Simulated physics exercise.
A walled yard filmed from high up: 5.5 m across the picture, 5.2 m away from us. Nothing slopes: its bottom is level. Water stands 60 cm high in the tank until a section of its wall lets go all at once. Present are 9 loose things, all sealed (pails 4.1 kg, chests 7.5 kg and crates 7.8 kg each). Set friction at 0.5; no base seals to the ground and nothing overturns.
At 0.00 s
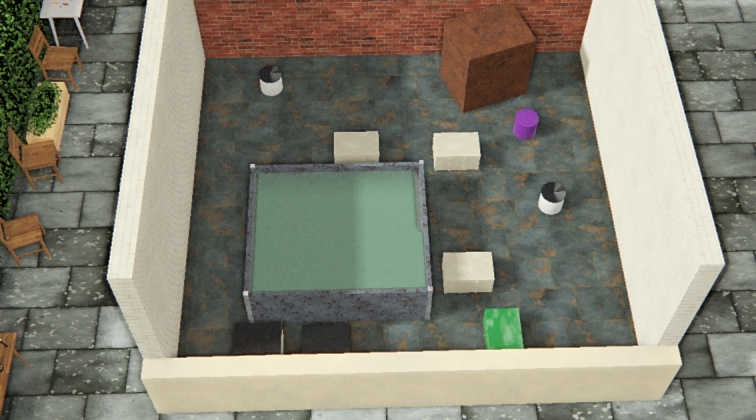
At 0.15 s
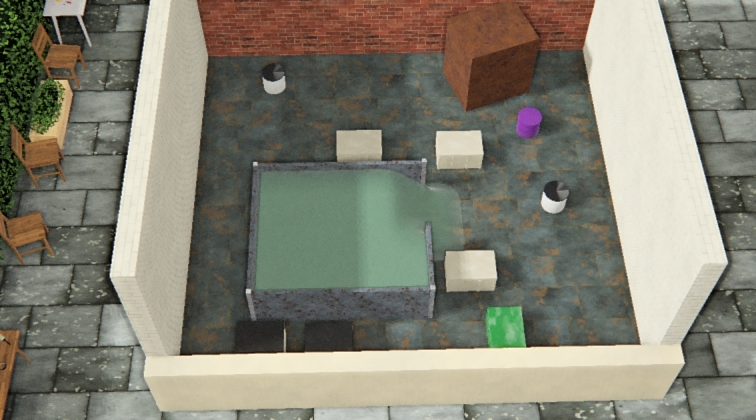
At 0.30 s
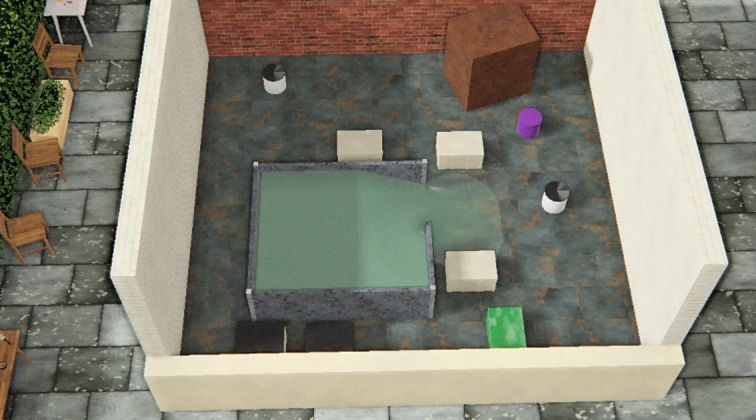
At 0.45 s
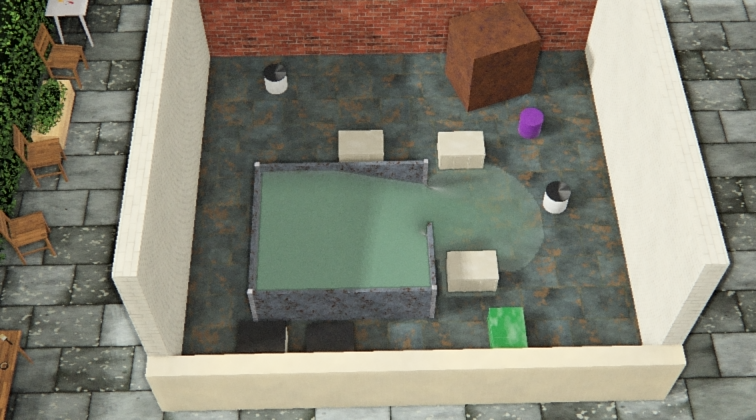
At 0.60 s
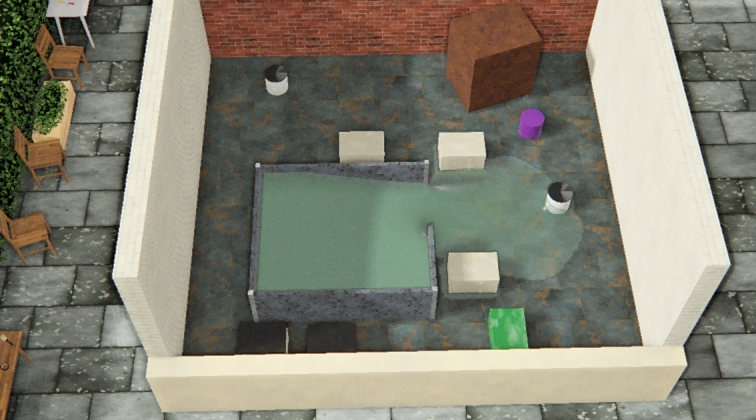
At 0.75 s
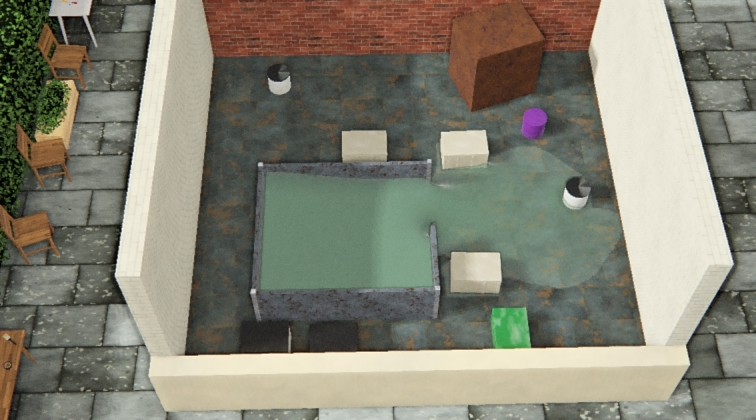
In a walled yard seen from high up, greenish water fills a stone-sided tank among pale blocks and a large brown box. Water pours through an opening in the tank's right side and fans out across the dark floor, reaching a black-and-white container, which shifts slightly to the right.
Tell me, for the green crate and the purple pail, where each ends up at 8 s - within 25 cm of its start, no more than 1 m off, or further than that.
At the end, the green crate goes beyond a metre. The purple pail goes beyond a metre.
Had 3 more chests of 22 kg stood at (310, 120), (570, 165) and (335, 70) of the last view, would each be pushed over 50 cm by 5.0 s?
Lab note - in order: Below threshold / above threshold / below threshold.
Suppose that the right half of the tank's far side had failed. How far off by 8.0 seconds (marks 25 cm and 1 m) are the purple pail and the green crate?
In that case the purple pail winds up well away while the green crate creeps a small distance.
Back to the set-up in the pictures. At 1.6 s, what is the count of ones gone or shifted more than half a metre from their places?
The number by then is 3.
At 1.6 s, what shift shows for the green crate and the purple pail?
About 0 and 60 cm by then.
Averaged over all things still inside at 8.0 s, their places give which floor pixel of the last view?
Roughly at (286, 183).
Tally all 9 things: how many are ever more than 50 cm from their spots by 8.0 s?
I count 8 of them.
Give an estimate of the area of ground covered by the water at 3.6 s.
Somewhere around 17 m2, roughly.
After 1.6 s the green crate is near (512, 330), 0.0 m from its start, aground; the purple pail is near (553, 90), 0.6 m from its start, aground; 1 afloat.
After 3.6 s the green crate is near (455, 307), 0.7 m from its start, afloat; the purple pail is near (552, 67), 0.8 m from its start, afloat; 3 afloat.
After 5.6 s the green crate is near (443, 318), 0.8 m from its start, afloat; the purple pail is near (393, 109), 2.0 m from its start, afloat; 6 afloat.
After 8.0 s the green crate is near (233, 336), 3.3 m from its start, afloat; the purple pail is near (240, 94), 4.1 m from its start, afloat; 8 afloat.
